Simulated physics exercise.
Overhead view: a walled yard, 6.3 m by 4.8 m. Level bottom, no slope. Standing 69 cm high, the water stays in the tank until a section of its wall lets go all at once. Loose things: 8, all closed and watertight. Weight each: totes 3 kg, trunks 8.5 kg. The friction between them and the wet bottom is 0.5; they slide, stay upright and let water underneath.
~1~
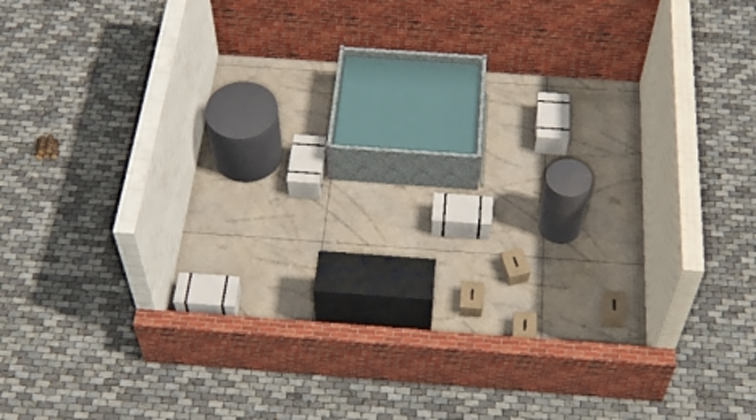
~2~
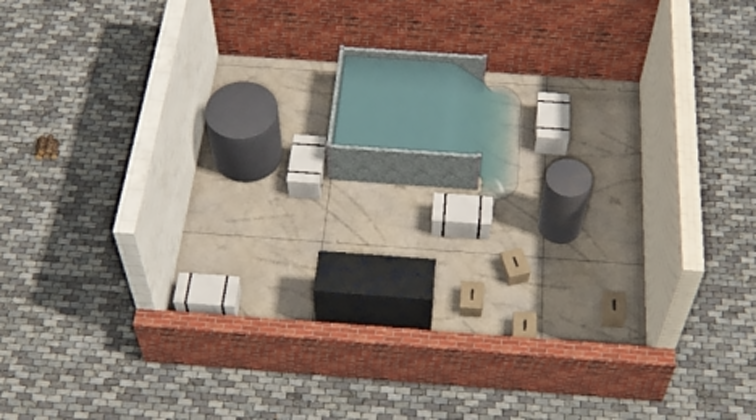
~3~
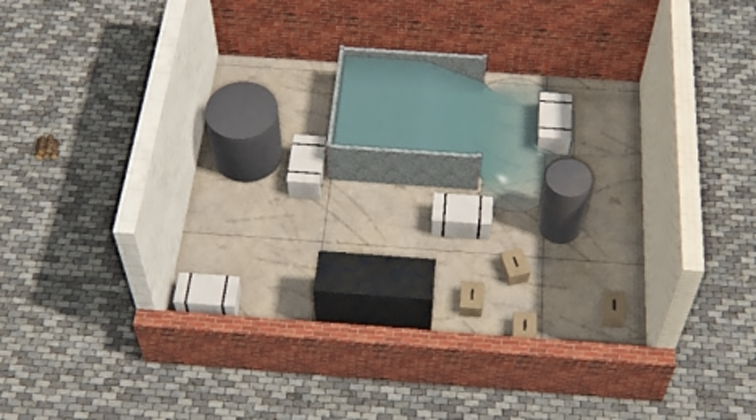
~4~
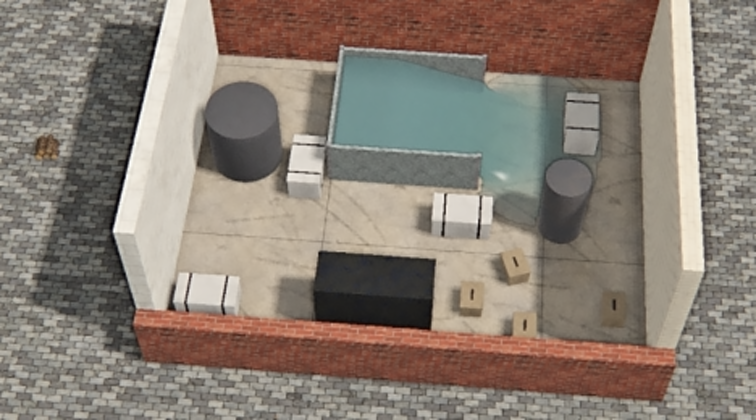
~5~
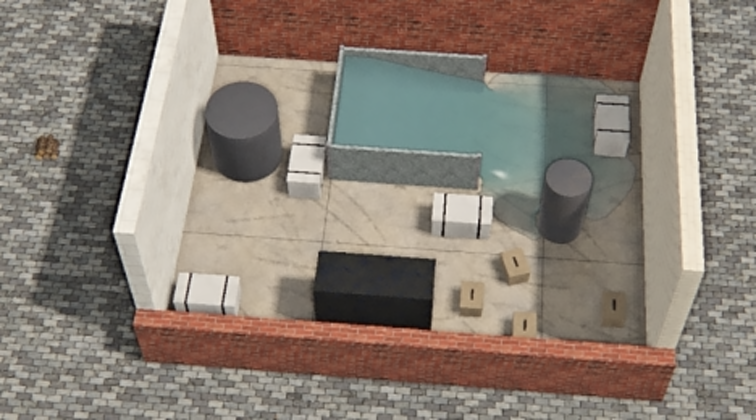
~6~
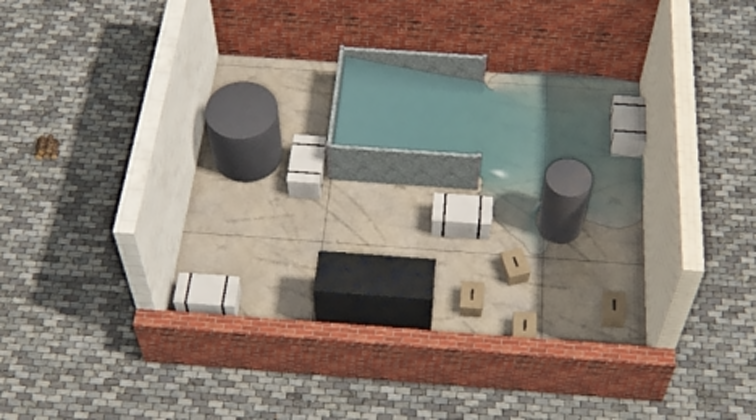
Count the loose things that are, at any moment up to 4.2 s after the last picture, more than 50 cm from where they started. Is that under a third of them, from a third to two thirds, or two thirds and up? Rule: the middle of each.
Share: Top third.
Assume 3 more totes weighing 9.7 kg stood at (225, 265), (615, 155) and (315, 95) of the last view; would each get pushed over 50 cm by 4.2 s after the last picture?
Result, in sequence: Below the mark / above the mark / below the mark.
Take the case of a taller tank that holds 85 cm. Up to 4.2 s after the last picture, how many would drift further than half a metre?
Then 6 of them.
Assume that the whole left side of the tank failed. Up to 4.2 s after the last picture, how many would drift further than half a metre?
In that case 3 of them.
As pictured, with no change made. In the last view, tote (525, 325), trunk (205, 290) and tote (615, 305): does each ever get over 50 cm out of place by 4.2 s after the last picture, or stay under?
The first is beyond the limit, the second inside the limit, and the third beyond the limit.
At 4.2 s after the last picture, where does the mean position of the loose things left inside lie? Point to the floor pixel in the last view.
Centred roughly on (397, 260).
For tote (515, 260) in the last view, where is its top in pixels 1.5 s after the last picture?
Estimated pixel: Around (494, 289).
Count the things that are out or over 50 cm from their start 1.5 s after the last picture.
Count then: 3.
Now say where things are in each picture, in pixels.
In the first frame, a trunk at (553, 115), on the bottom; a tote at (472, 295) rests on the ground; water covers 3.4 m2; 0 of 8 have shifted.
In the second frame, a trunk at (553, 115) rests on the ground; a tote at (472, 295), on the bottom; water covers 4.4 m2; 0 of 8 have shifted.
In the third frame, a trunk at (556, 115), on the bottom, 3 cm from its start; a tote at (472, 295) rests on the ground; water covers 5.5 m2; 0 of 8 have shifted.
In the fourth frame, a trunk at (583, 115) rests on the ground, 41 cm from its start; a tote at (472, 295), on the bottom; water covers 7.0 m2; 1 of 8 have shifted.
In the fifth frame, a trunk at (613, 117), on the bottom, 83 cm from its start; a tote at (472, 295) rests on the ground; 8.3 m2 under water; 1 of 8 have shifted.
In the sixth frame, a trunk at (630, 118), on the bottom, 108 cm from its start; a tote at (472, 295), on the bottom; water covers 9.4 m2; 1 of 8 have shifted.
Then, 0.4 s after the last picture 1 of 8 are over 50 cm from their spots; 1 afloat.
Then, 1.5 s after the last picture 3 of 8 are over 50 cm from their spots; 2 afloat.
Then, 2.8 s after the last picture 4 of 8 are over 50 cm from their spots; 5 afloat.
Then, 4.2 s after the last picture 6 of 8 are over 50 cm from their spots, and 6 have been at some point; 4 afloat.
